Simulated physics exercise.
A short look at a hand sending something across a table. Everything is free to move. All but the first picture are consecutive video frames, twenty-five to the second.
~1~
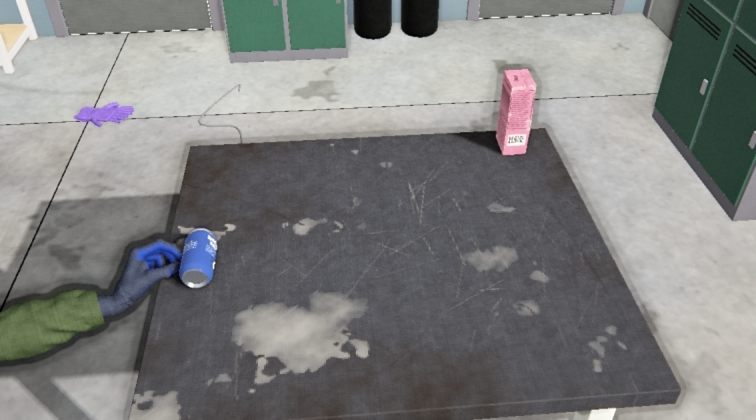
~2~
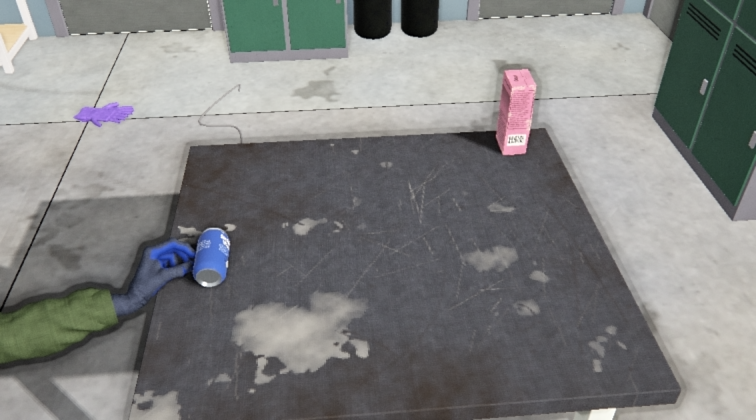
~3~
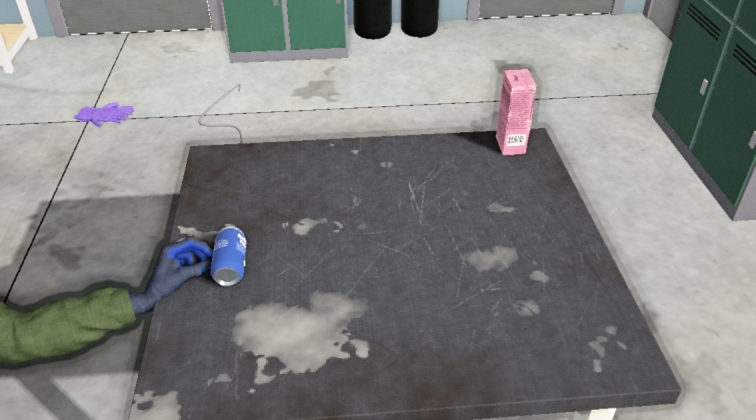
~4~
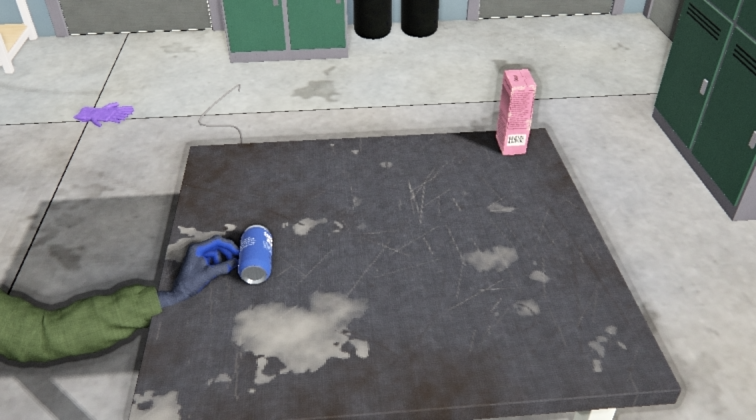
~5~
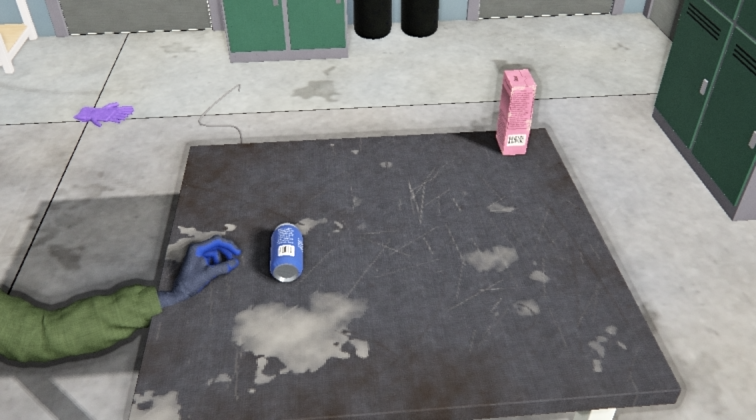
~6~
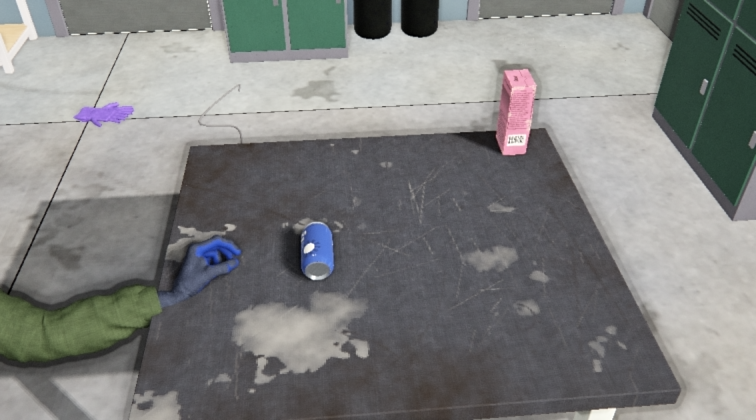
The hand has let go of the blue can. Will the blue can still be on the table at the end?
The blue can drops to the floor.
Then, 0.20 s past the last view, blue can displaced well along near (460, 242).
Then, 0.50 s past the last view, blue can now off the table.
Then, 0.90 s past the last view, things are still on the move.
Finally, off the table, blue can.
